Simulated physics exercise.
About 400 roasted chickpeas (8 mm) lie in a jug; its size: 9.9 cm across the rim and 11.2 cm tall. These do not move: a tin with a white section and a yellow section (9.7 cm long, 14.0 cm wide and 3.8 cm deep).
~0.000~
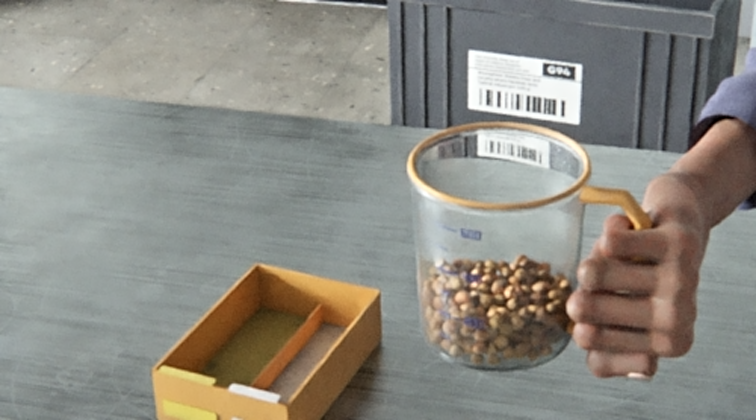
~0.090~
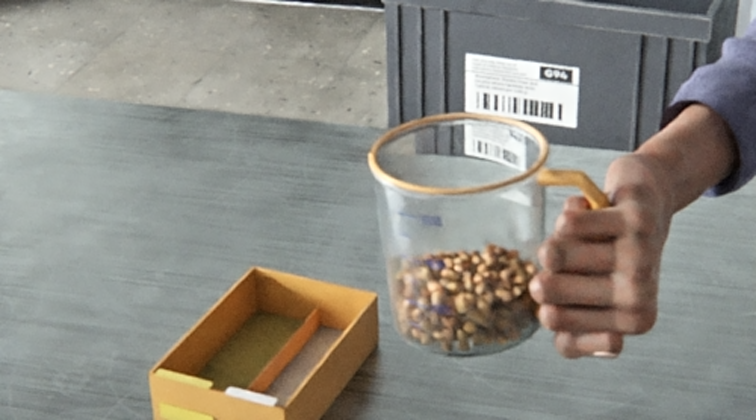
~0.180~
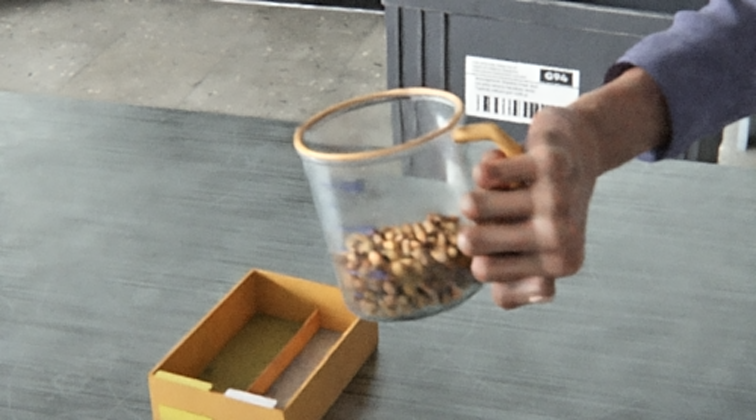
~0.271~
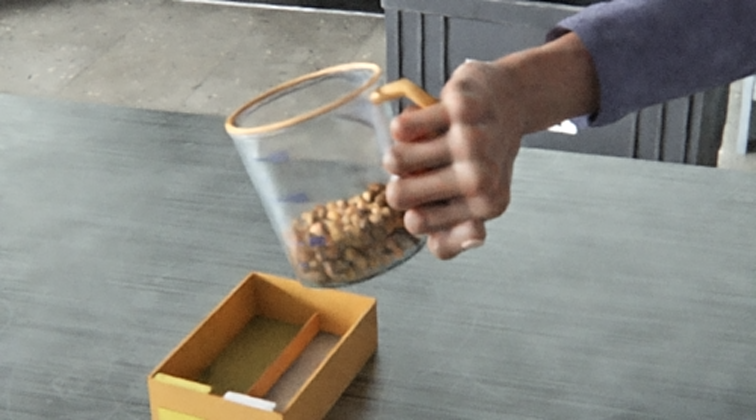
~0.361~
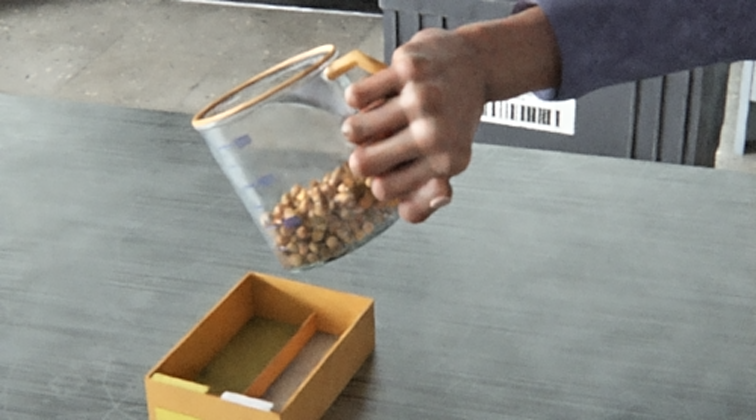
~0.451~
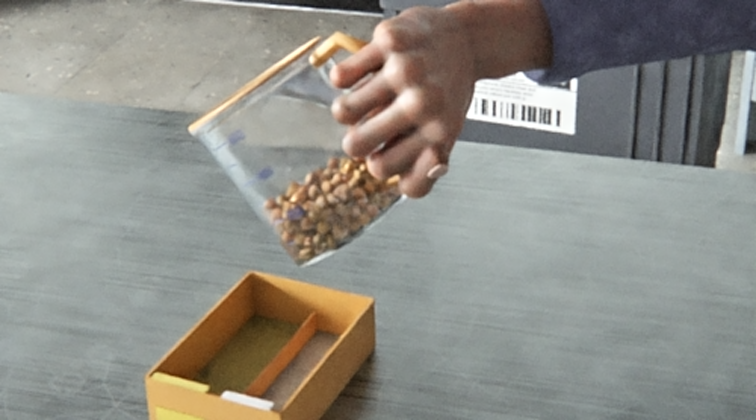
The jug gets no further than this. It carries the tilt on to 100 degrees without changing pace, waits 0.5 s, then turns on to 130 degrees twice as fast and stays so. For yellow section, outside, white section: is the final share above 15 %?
Yellow section below, outside above, white section below.
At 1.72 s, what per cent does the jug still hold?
Roughly 60 percent.
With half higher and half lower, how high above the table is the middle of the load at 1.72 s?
14 cm, give or take.
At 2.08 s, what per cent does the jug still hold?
About 5 % of the load.
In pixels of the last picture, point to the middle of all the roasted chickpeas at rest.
Middle: Approx. (159, 313).
After 0.94 s, tilt 85 degrees; jug 100 %; middle of all pieces near (337, 156).
After 1.35 s, tilt 100 degrees; outside 10 %, jug 80 %, in the air 10 %; middle of all pieces near (276, 180).
Then, at 1.72 s, tilt 104 degrees; outside 40 %, jug 60 %, in the air 5 %; middle of all pieces near (240, 226).
After 2.08 s, tilt 130 degrees; outside 80 %, jug 5 %, in the air 15 %; middle of all pieces near (183, 294).
In the end, at 2.7 s, white section 0 %, yellow section 0 %, outside 100 %, jug 0 %.
